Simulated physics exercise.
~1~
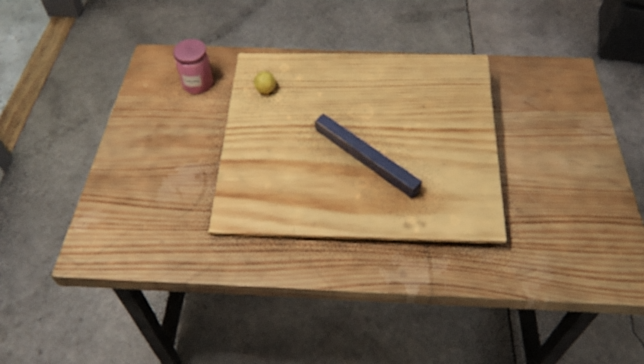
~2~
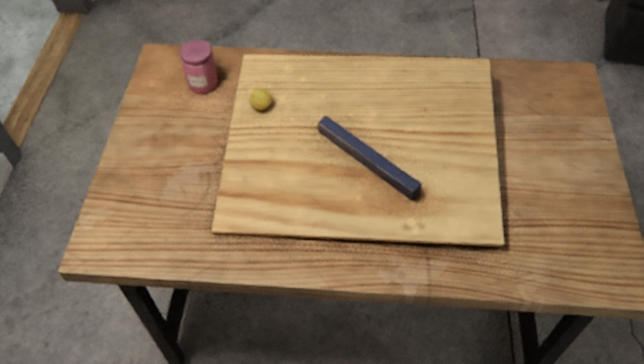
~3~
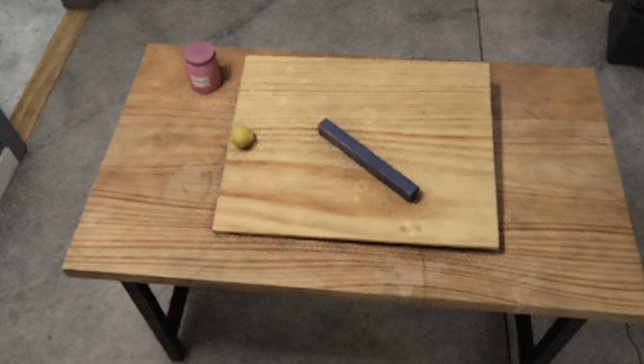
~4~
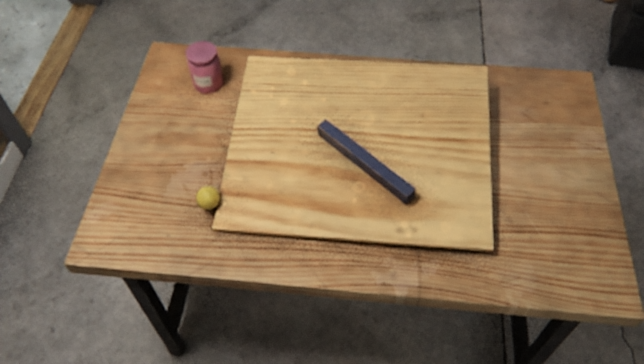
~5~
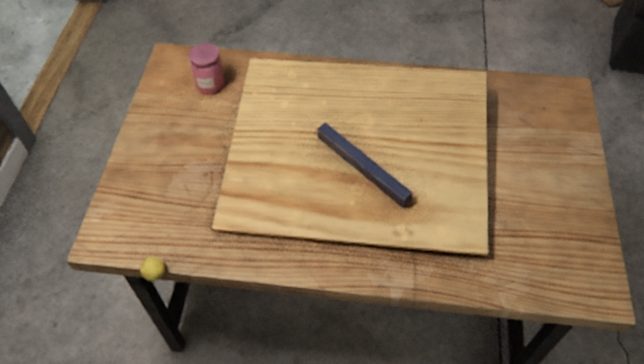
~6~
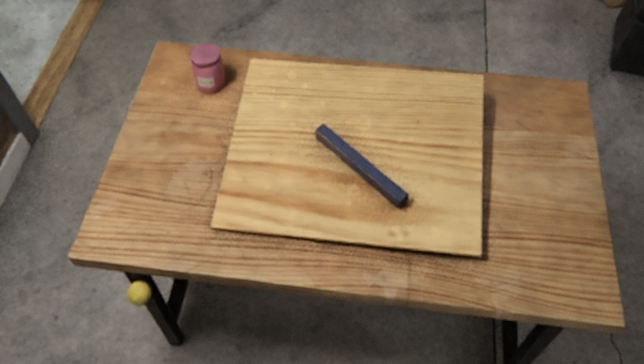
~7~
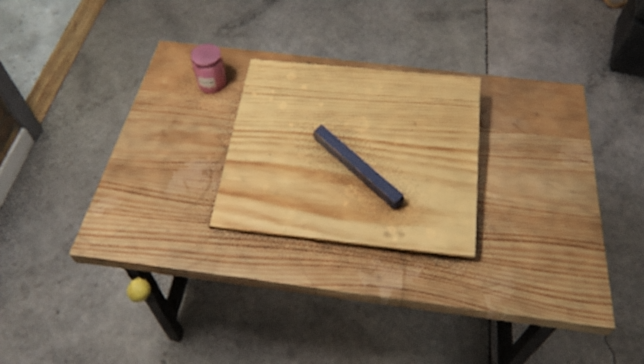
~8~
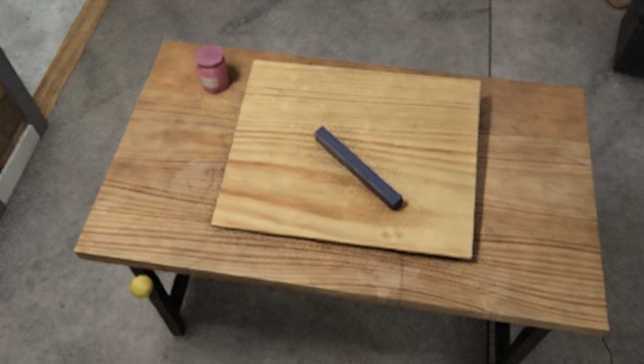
We see a tilted wooden board on a table, with a dark bar fixed on it and a pink jar beside it, as a small yellow lemon rolls toward us, leaves the board's left edge, crosses the tabletop and ends up still by the table's near left corner.
